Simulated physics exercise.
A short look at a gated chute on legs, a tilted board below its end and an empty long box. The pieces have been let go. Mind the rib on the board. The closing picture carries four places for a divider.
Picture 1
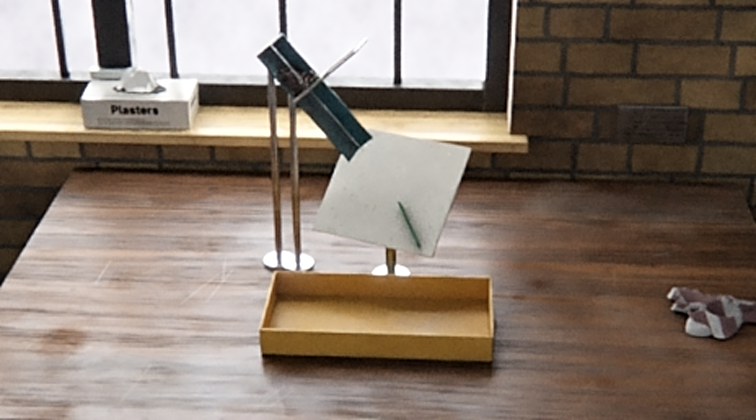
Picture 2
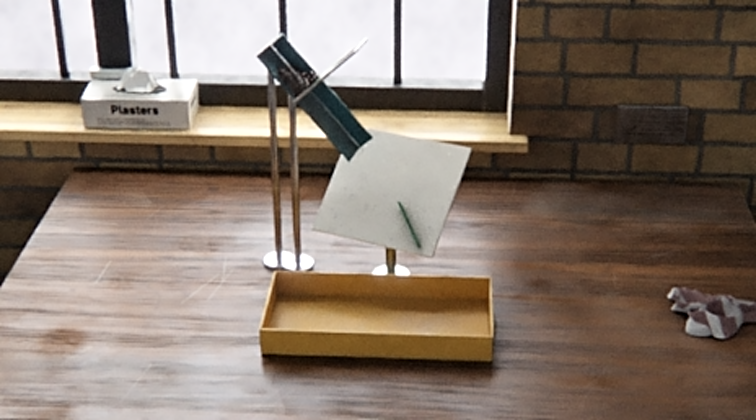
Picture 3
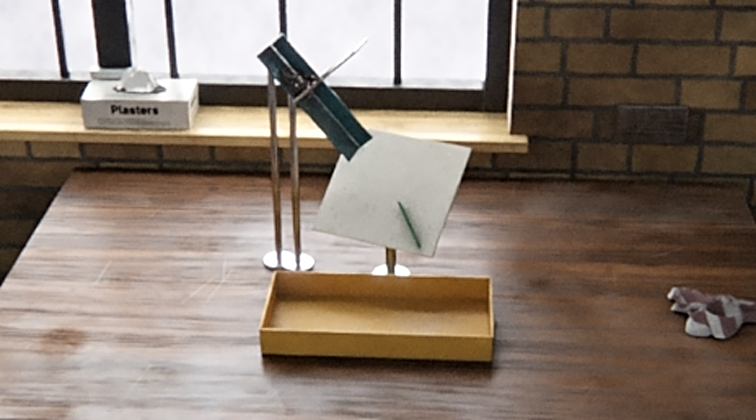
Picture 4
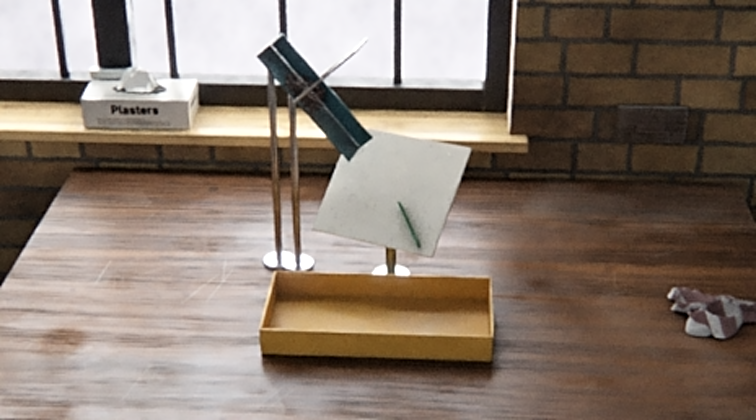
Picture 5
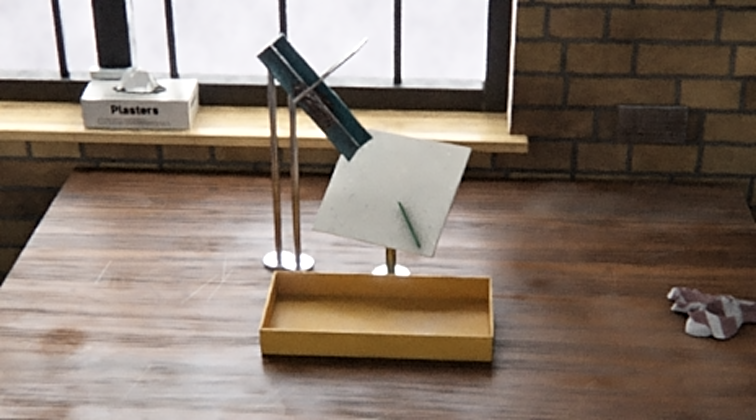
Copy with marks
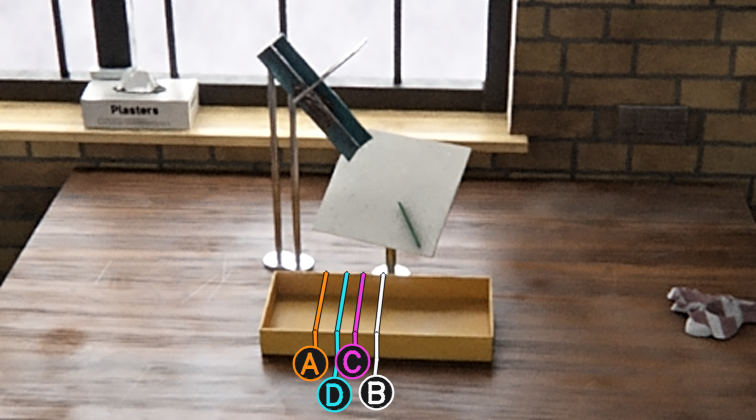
A dark wooden table stands before a brick wall and a barred window, seen from slightly above, with a white box marked "Plasters" on the pale sill at left. A dark teal chute on thin metal legs slopes down rightward to a tilted white board with a green rib, behind an empty yellow box, a crumpled greyish cloth lying far right. Small dark pieces shift slightly down the chute, while everything else and the camera stay still.
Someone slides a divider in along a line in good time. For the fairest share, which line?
Choose B.
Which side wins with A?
More lands on the right.
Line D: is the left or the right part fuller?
The right side.
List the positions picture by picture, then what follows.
Load behind the gate (299, 80), chocolate balls; lip of the chute (354, 155), sloping fairly steeply, in the first picture.
Middle of the board (391, 189), tilted fairly steeply; middle of its low edge (370, 242); of its high edge (411, 136), in the second picture.
Front corners of the box (260, 329) and (492, 337), empty; front of the load (308, 95), in the third picture.
Middle of the load (309, 91); its front (322, 104), roughly a quarter of the way to the lip; rib from (398, 201) to (418, 244), in the fourth picture.
Middle of the load (314, 97); its front (336, 122), roughly half of the way to the lip, in the fifth picture.
On the marked copy, line A crosses the front rim at (315, 331); line B crosses the front rim at (376, 333); line C crosses the front rim at (355, 332); line D crosses the front rim at (337, 332).
With A, of what is caught, about a tenth on the left of the divider, almost all on the right.
With B, of what is caught, roughly a third on the left of the divider, roughly two thirds on the right.
With C, of what is caught, about a tenth on the left of the divider, the larger part on the right.
With D, of what is caught, about a tenth on the left of the divider, the larger part on the right.
